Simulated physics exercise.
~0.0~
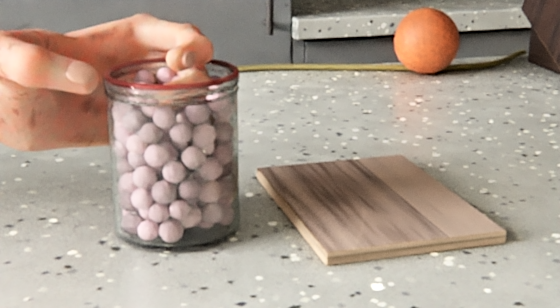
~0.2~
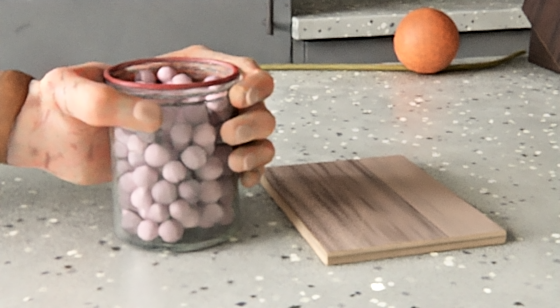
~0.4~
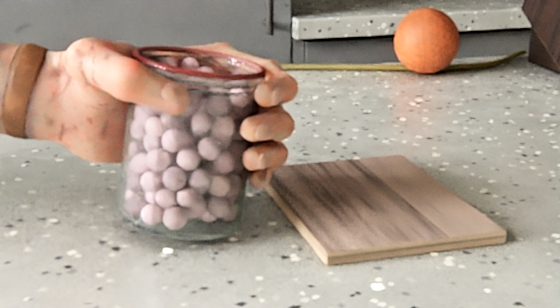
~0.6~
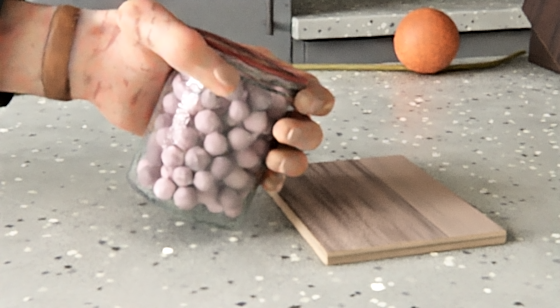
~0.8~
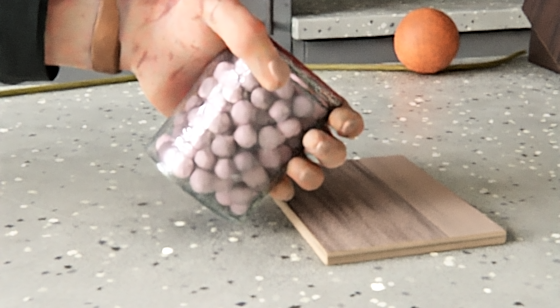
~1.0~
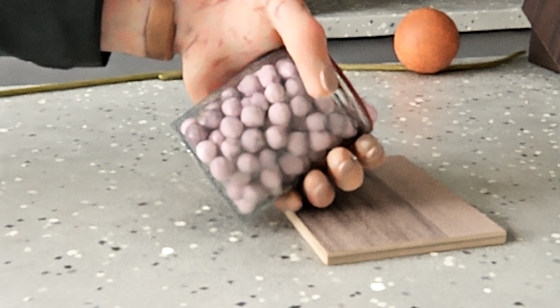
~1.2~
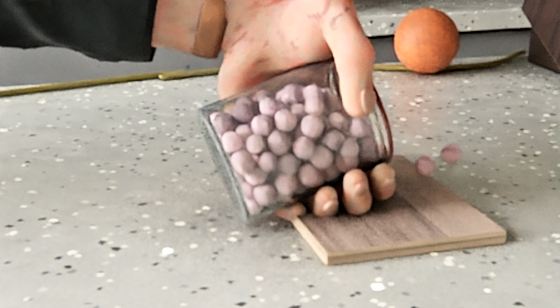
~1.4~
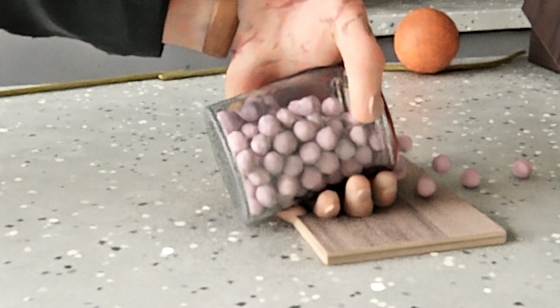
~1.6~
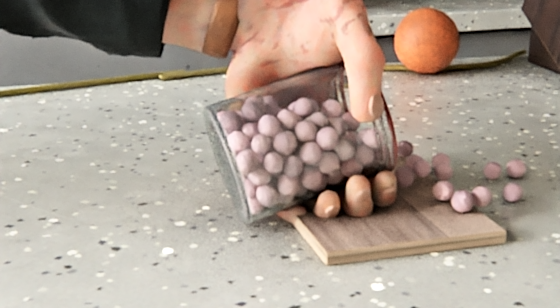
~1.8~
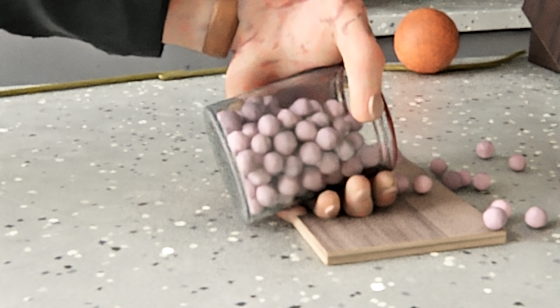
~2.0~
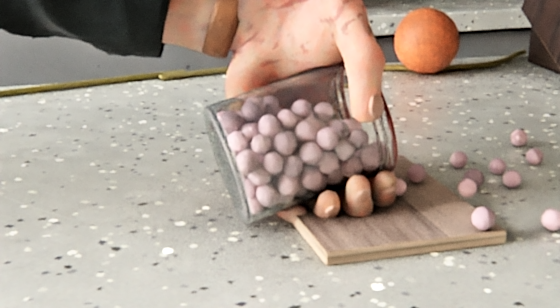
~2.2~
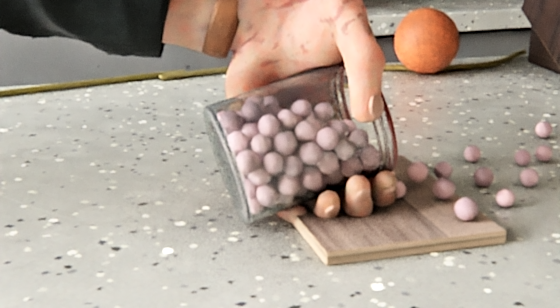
A hand closes around an open glass jar filled with small pale pink balls, standing on a speckled countertop beside a flat wooden block, with an orange ball behind. It lifts the jar slightly and tips it towards the right, carrying it over to the block. As the jar leans further, a few balls slip out past its rim. The hand brings the jar down nearly on its side against the block and holds it there. More balls spill out, rolling across the block and onto the counter to the right, while most remain inside the steadily held jar.
